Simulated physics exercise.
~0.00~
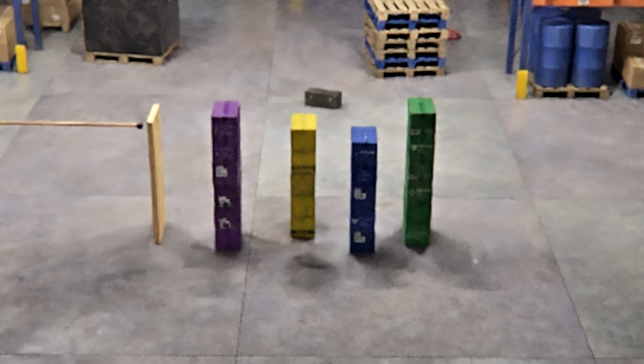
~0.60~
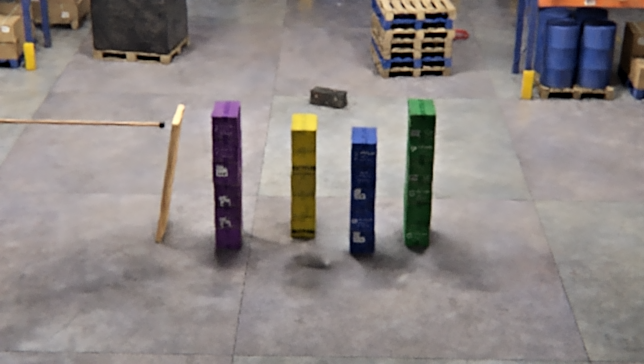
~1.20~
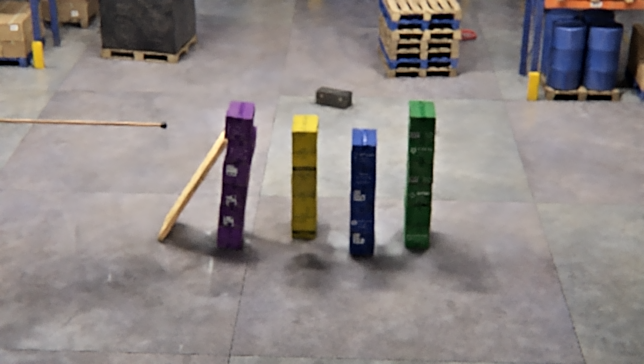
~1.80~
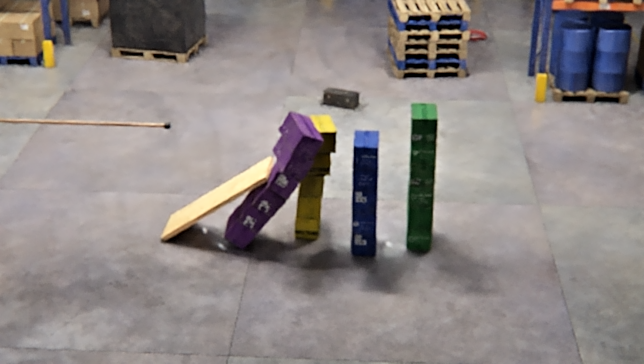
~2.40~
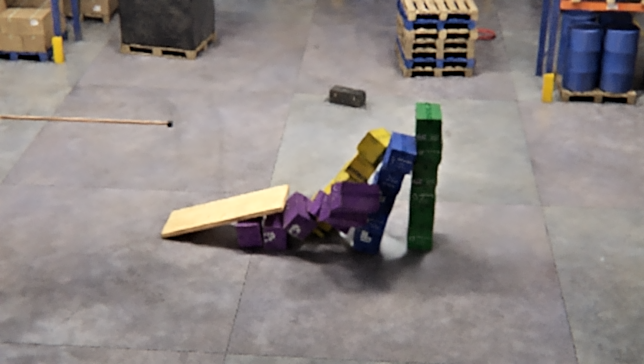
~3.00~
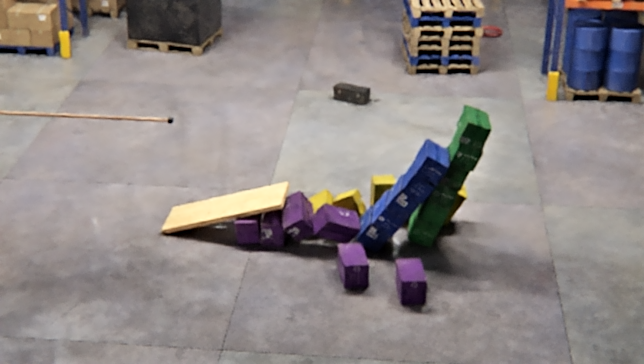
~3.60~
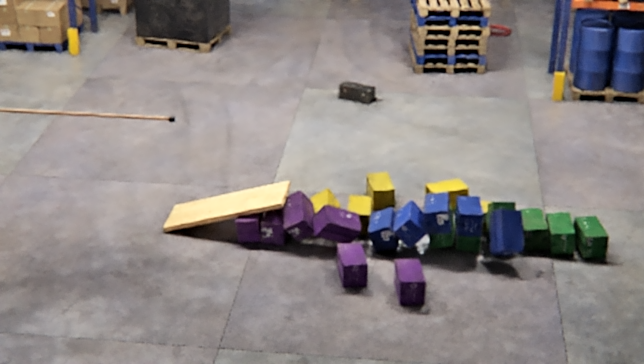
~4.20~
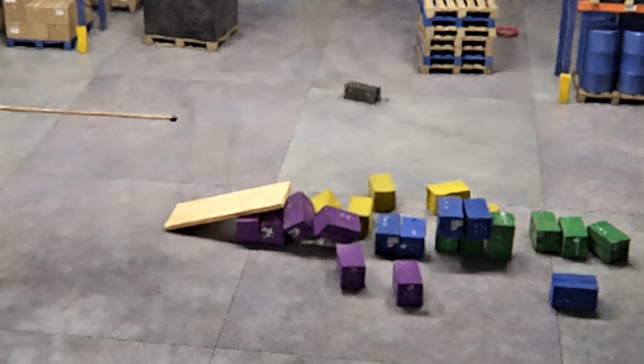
On a warehouse floor, a wooden board tipped to the right into a purple stack of cartons, which toppled into the yellow, blue and green stacks in turn, until all four lay scattered in a jumbled line with the board resting aslant at the left.
